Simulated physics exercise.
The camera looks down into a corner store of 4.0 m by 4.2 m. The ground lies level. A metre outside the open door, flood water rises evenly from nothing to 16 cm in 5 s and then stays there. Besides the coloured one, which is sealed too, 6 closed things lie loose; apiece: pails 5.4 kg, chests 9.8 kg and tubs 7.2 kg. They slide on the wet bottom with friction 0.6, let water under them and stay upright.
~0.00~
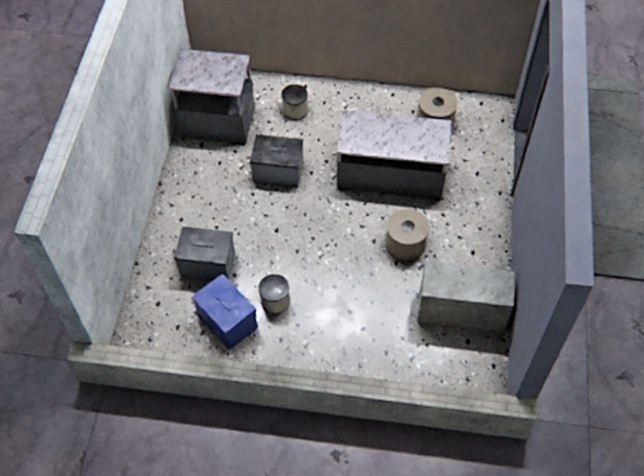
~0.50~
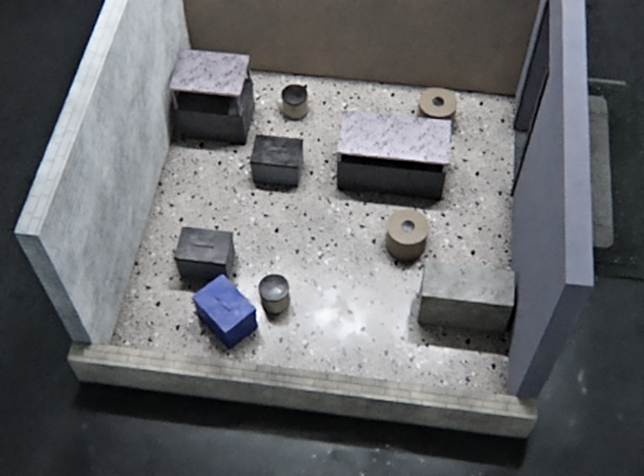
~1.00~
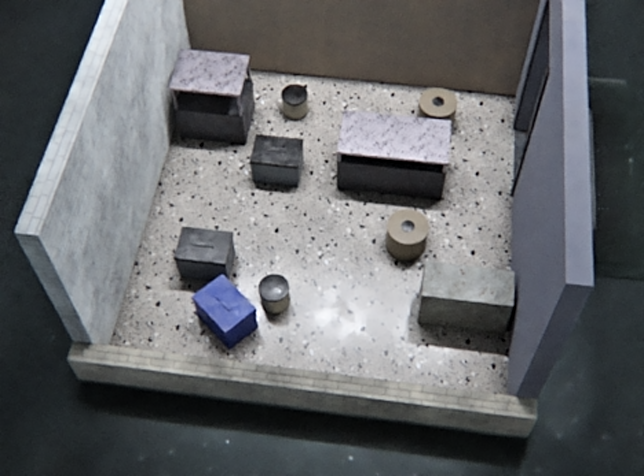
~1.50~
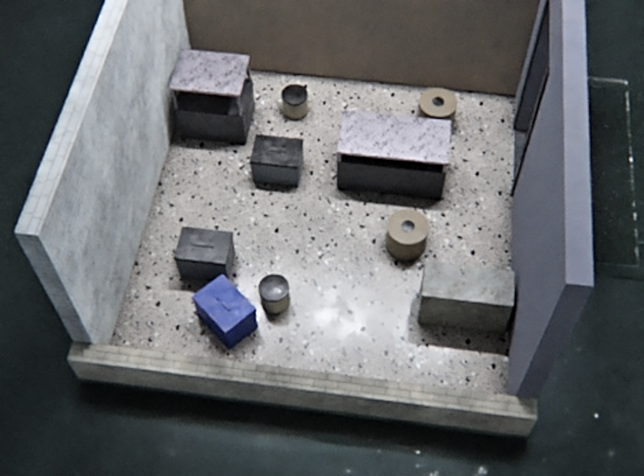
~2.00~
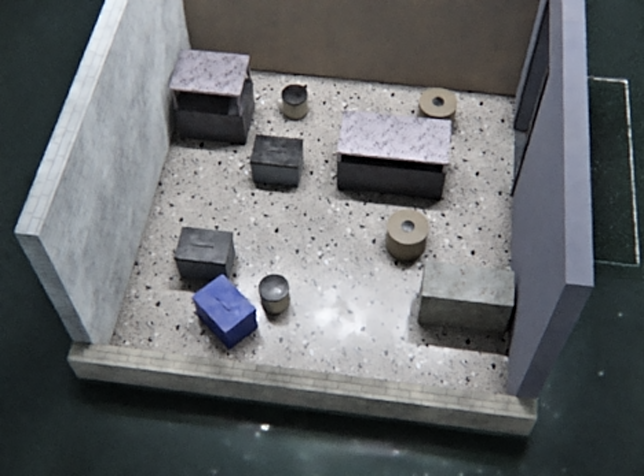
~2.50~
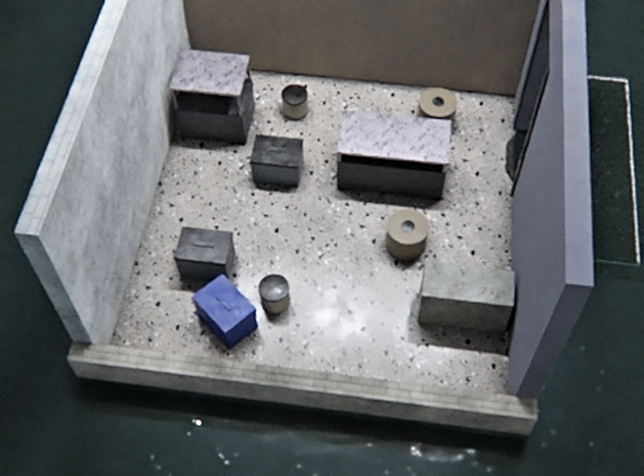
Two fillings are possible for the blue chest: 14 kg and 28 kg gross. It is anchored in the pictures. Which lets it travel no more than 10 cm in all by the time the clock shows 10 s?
Verdict: The lower weight is enough.
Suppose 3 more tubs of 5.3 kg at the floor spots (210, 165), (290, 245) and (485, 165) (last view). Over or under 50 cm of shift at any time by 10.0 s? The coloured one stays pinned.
In that order: Less, short of it, more.
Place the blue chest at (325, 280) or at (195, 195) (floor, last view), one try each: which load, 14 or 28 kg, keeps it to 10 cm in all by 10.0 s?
In that order: Either load holds; either load holds.
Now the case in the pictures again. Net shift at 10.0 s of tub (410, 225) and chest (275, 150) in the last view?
In that order: 0 cm, 5 cm.
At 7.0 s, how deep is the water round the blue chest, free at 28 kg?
About 0 cm.
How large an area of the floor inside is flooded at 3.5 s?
Some 1.0 m2.
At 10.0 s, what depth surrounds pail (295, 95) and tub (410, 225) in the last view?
About 6 and 3 cm.
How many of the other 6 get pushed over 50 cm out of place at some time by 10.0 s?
2 of them.
After 3.5 s the blue chest would be 0 cm from its start with 14 kg and 0 cm from its start with 28 kg; 0 cm of water round it then.
After 4.5 s the blue chest would be 0 cm from its start with 14 kg and 0 cm from its start with 28 kg; 0 cm of water round it then.
After 7.0 s the blue chest would be 0 cm from its start with 14 kg and 0 cm from its start with 28 kg; 0 cm of water round it then.
After 10.0 s the blue chest would be 0 cm from its start with 14 kg and 0 cm from its start with 28 kg; 0 cm of water round it then.
